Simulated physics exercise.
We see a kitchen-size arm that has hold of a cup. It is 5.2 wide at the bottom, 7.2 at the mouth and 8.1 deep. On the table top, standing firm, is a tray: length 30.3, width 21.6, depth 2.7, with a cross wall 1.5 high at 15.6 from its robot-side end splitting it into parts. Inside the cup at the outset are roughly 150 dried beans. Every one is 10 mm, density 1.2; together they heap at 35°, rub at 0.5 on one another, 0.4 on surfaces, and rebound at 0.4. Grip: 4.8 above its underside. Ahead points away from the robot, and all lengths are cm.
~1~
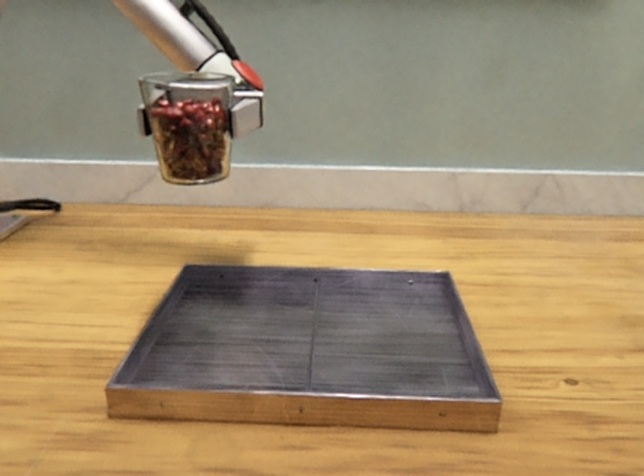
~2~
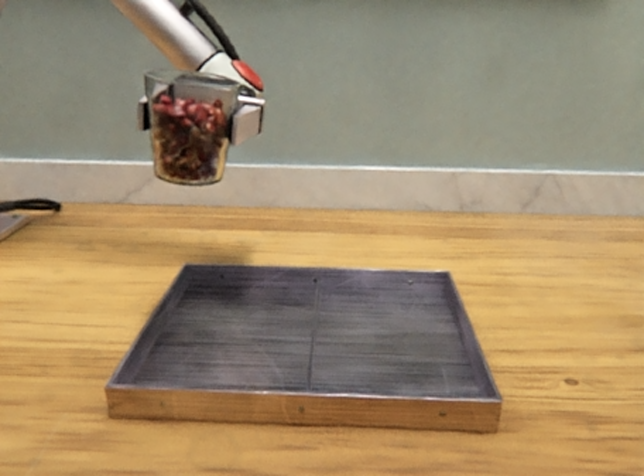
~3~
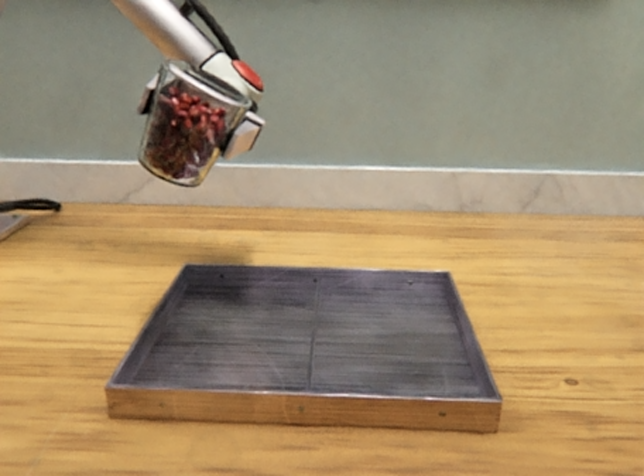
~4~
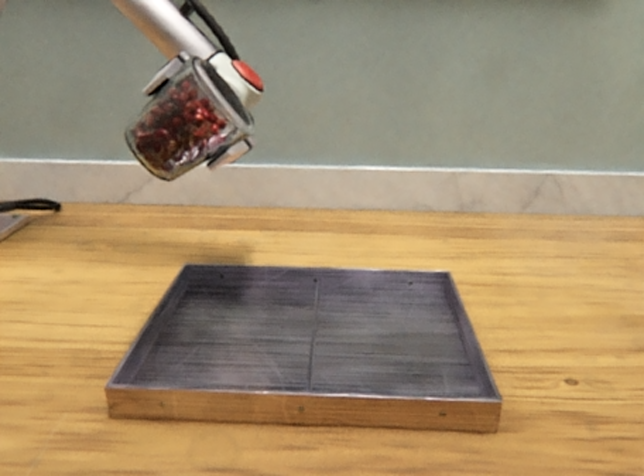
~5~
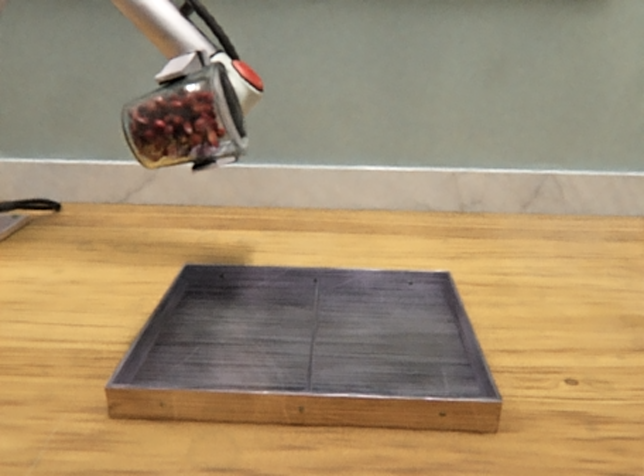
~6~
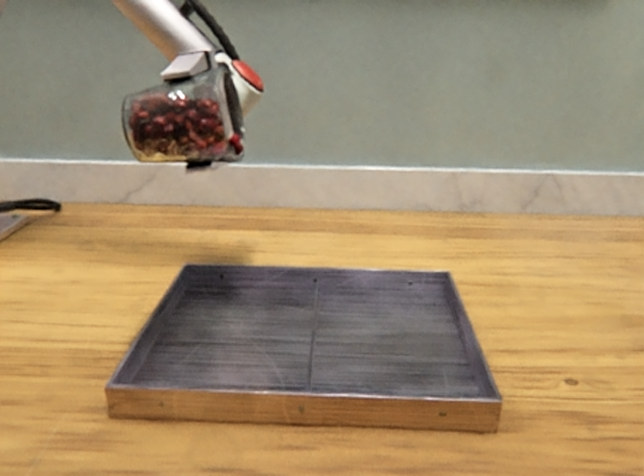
Robot arm tilting a clear cup of dark red beans rightward onto its side above an empty, divided tray on a wooden table.
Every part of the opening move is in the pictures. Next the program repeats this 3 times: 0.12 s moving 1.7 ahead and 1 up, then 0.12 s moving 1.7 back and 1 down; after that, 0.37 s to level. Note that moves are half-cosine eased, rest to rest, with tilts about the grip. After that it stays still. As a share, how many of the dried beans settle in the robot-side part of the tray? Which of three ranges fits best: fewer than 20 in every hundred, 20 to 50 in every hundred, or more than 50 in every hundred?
From 20 to 50 in every hundred.
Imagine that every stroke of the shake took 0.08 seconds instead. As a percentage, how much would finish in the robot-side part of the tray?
Around 45 percent.
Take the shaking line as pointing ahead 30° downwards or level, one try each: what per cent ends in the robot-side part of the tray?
About 15 and 30 per cent.
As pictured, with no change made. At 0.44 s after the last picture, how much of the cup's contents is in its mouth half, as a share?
Estimate: Around 65 %.
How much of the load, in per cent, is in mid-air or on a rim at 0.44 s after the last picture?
I'd put it near 7 per cent.
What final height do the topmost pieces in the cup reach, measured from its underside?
Top of the fill: Near 5.5 cm.
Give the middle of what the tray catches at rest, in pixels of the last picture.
Roughly at pixel (286, 336).
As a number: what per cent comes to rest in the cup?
55 %.
Then, 0.44 s after the last picture, tilted 81° forward, highest piece 23 above the table; 120 in the cup, 12 in the robot-side part, 7 in the far-side part, 10 in flight or on a rim.
Then, 0.87 s after the last picture, tilted 52° forward, highest piece 23 above the table; 83 in the cup, 49 in the robot-side part, 12 in the far-side part, 5 in flight or on a rim.
Then, 1.29 s after the last picture, level, highest piece 22 above the table; 83 in the cup, 53 in the robot-side part, 13 in the far-side part.
Then, 2.34 s after the last picture, level, highest piece 22 above the table; 83 in the cup, 53 in the robot-side part, 13 in the far-side part.
Final count, 83 in the cup, 53 in the robot-side part, 13 in the far-side part. That is 36 % in the robot-side part of the tray.
